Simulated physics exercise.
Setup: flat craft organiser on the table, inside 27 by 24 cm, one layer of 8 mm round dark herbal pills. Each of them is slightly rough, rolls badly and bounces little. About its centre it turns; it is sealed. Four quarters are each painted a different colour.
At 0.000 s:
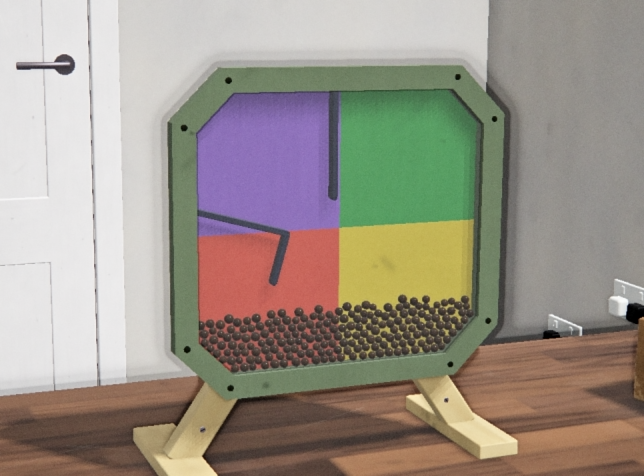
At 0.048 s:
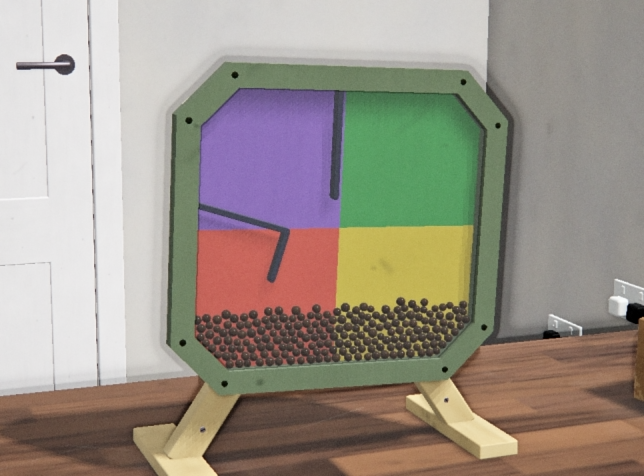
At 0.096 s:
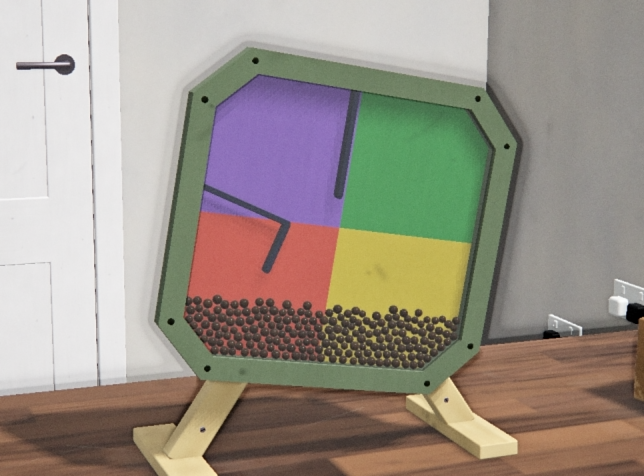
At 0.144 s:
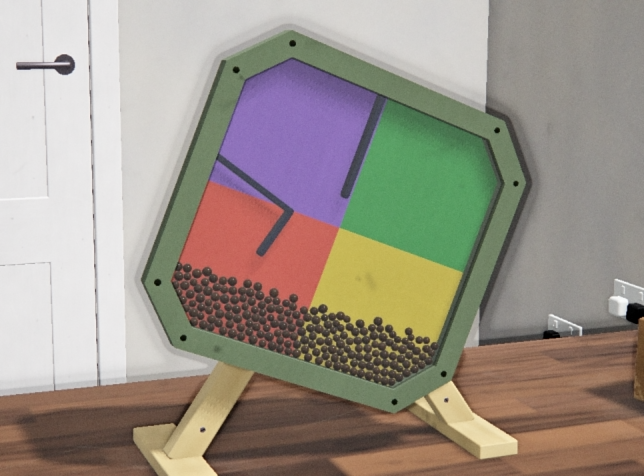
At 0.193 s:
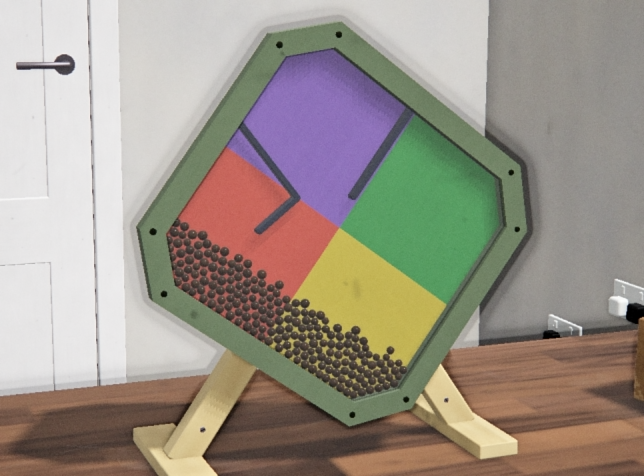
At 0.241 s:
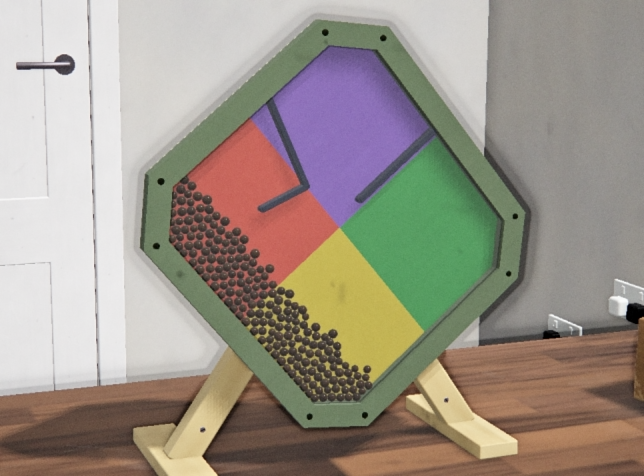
A green-framed panel with four coloured quarters turns clockwise, carrying dark balls up its left side.
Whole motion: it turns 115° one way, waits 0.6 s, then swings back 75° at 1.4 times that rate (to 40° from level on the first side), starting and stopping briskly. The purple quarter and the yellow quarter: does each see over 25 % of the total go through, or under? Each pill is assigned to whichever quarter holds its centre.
Purple quarter: Under; yellow quarter: Over 25 %.
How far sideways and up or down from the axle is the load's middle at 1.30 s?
Offset: Approx. 4 cm right, 10 cm below.
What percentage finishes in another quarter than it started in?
Estimate: Roughly 55 %.
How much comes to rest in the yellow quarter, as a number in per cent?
Share at rest: Approx. 75 %.
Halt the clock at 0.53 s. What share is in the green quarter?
About 25 %.
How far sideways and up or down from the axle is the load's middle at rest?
Offset approx. 4 cm right, 9 cm below.
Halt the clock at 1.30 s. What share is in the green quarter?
I'd put it around 60 in a hundred.
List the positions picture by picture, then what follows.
Level; about 200 pills; pills centred (340, 333); top one (402, 299); red (270, 299), purple (270, 164), green (408, 159), yellow (405, 288), in the first frame.
Turned 2° clockwise; pills centred (337, 333); top one (226, 315), in the second frame.
Turned 10° clockwise; pills centred (325, 333); top one (188, 301); wall ends (338, 196), (266, 270), in the third frame.
Turned 22° clockwise; pills centred (306, 330); top one (178, 267), in the fourth frame.
Turned 36° clockwise; pills centred (284, 320); top one (176, 222), in the fifth frame.
Turned 50° clockwise; pills centred (266, 305); top one (184, 180); red (246, 220), purple (344, 128), green (428, 235), yellow (335, 325), in the sixth frame.
After 0.53 s, it stands 115° clockwise; the pills' middle is 7 cm left of and 5 cm below the centre; red 10 %, green 25 %, yellow 65 %.
After 1.30 s, it stands 76° clockwise; the pills' middle is 4 cm right of and 10 cm below the centre; green 60 %, yellow 40 %.
After 1.46 s, it stands 40° clockwise; the pills' middle is 9 cm right of and 6 cm below the centre; green 60 %, yellow 40 %.
At rest by 2.3 s, it stands 40° clockwise; red 0 %, purple 0 %, green 25 %, yellow 75 %.
